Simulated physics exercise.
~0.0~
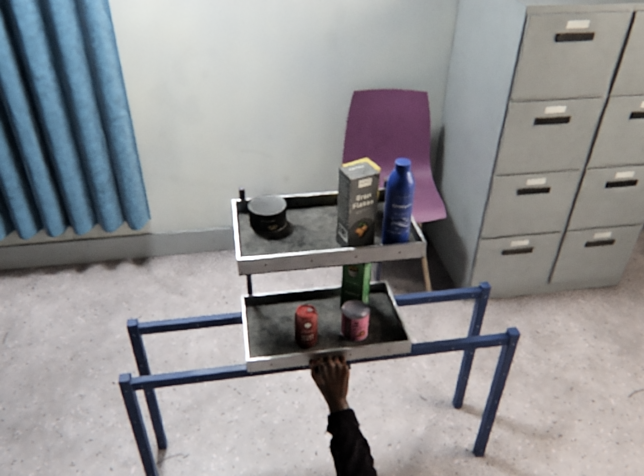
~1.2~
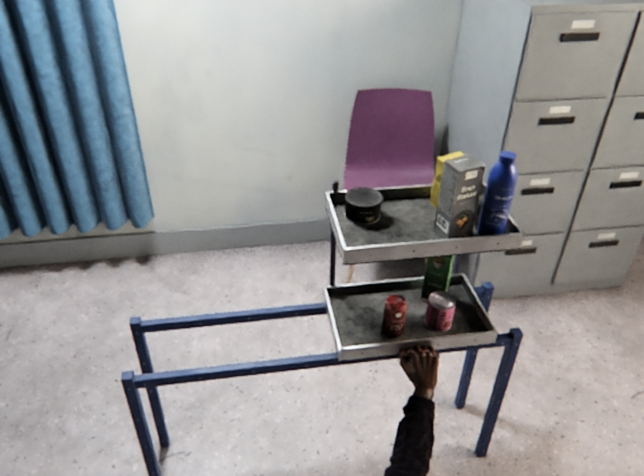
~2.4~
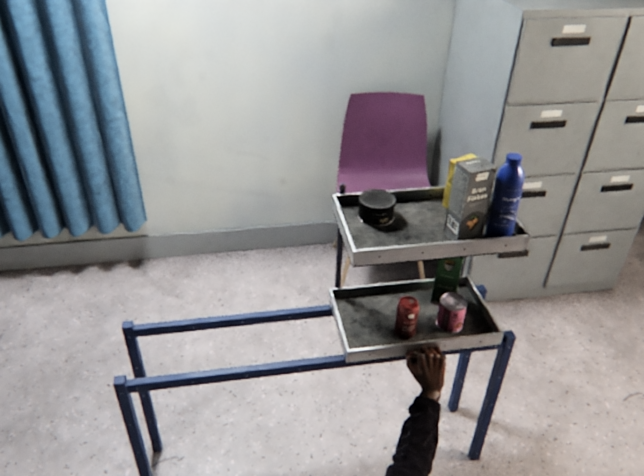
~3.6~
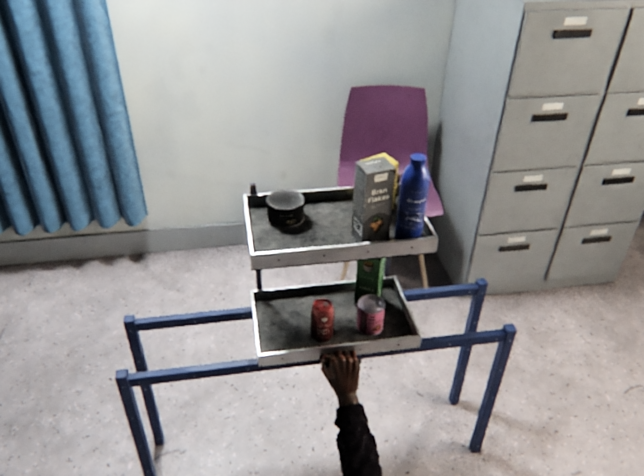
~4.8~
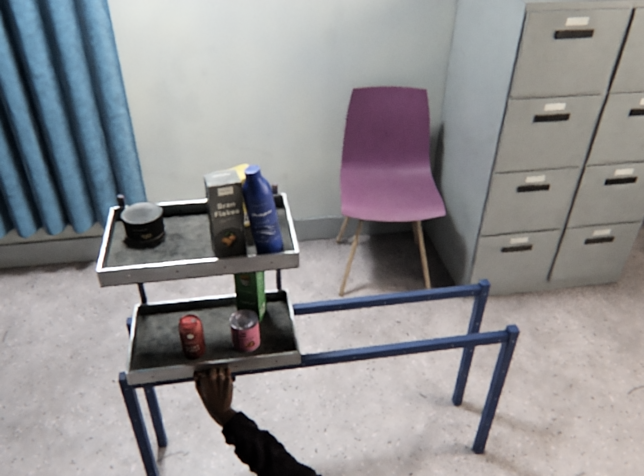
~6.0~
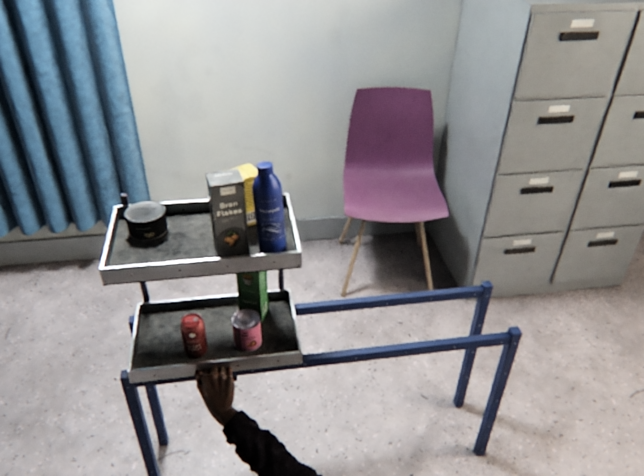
The clip opens on a two-tier rack tray near the middle of a blue frame, with a hand at its front edge. A black tub, a grey carton, a yellow carton and a blue bottle stand on the upper tier, above a red can, a pink tin and a green carton. The tray travels right to that end of the frame, its load riding along. It then heads back left past the middle to the opposite end, where the blue bottle leans. Finally the bottle stands upright again, and all seven items remain in place on the tray at the left.
